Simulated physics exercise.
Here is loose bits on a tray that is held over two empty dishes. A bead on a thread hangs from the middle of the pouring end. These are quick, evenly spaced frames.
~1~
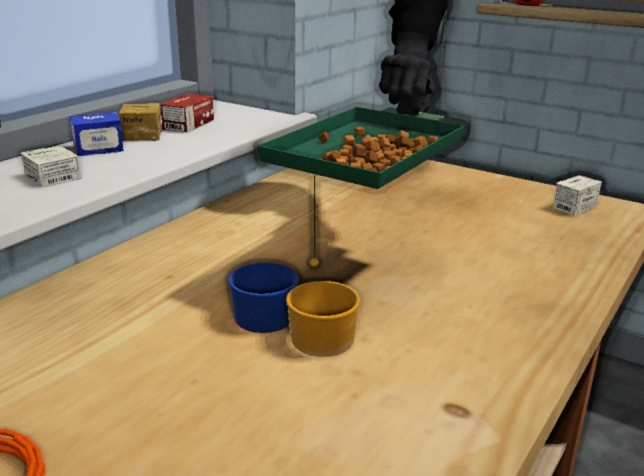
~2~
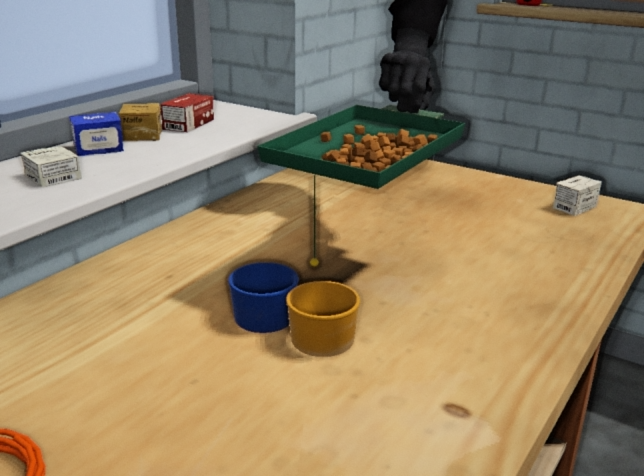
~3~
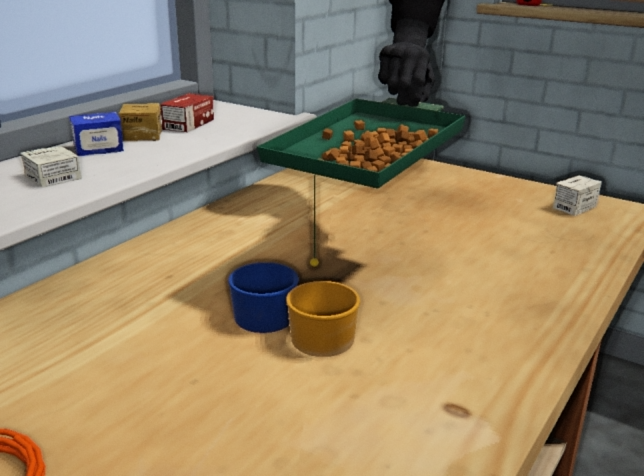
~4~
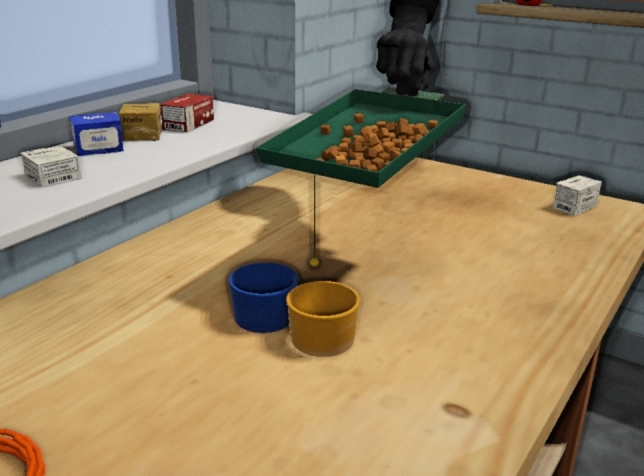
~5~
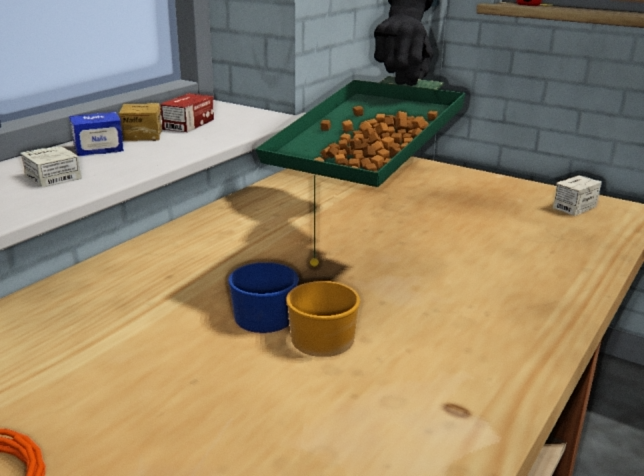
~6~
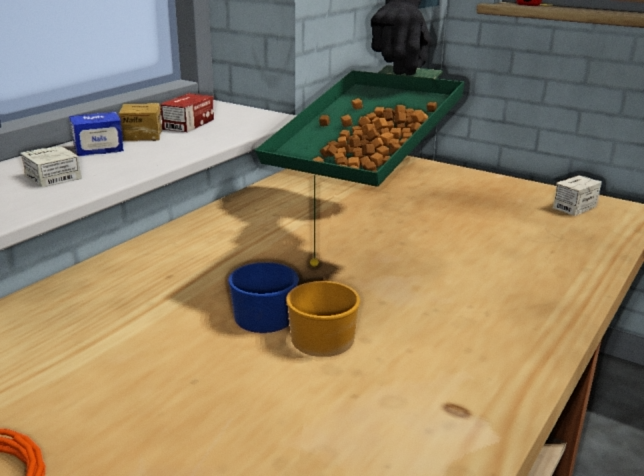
At first, a dark gloved hand holds a green tray of brown cubes level above a wooden table, with a bead hanging on a thread near empty blue and yellow dishes. Then the hand gradually raises the tray's far side, tilting it toward its front left corner, while the dishes stay still.
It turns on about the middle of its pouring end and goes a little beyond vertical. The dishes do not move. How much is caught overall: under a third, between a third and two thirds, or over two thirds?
They take between a third and two thirds between them.
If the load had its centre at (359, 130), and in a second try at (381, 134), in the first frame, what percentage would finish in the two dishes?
Roughly 50 per cent, and 50 per cent.
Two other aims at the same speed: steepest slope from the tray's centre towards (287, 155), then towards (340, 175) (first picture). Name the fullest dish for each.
The first try: Left. The second: Right.
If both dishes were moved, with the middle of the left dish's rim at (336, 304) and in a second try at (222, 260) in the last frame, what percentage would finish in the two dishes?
First some 10, then 30 per cent.
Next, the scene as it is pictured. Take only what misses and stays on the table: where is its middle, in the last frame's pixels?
Roughly at (234, 389).
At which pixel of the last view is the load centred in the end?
Around (284, 329).
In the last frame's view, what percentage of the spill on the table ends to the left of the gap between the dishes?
About 90 per cent.
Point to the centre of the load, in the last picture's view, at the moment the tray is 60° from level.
Roughly at (331, 146).
Soon, tray tipped steeply; nearly all on the tray; a small part in the air.
A while on, tray tipped right over; nearly all on the tray; a small part in the right dish; a stray few in the left dish; a stray few outside both; a stray few in the air.
Towards the end, tray tipped past a quarter turn; about a quarter in the right dish; about a third in the left dish; about half outside both.
Finally, tray tipped past a quarter turn; about a quarter in the right dish; about a third in the left dish; about half outside both.
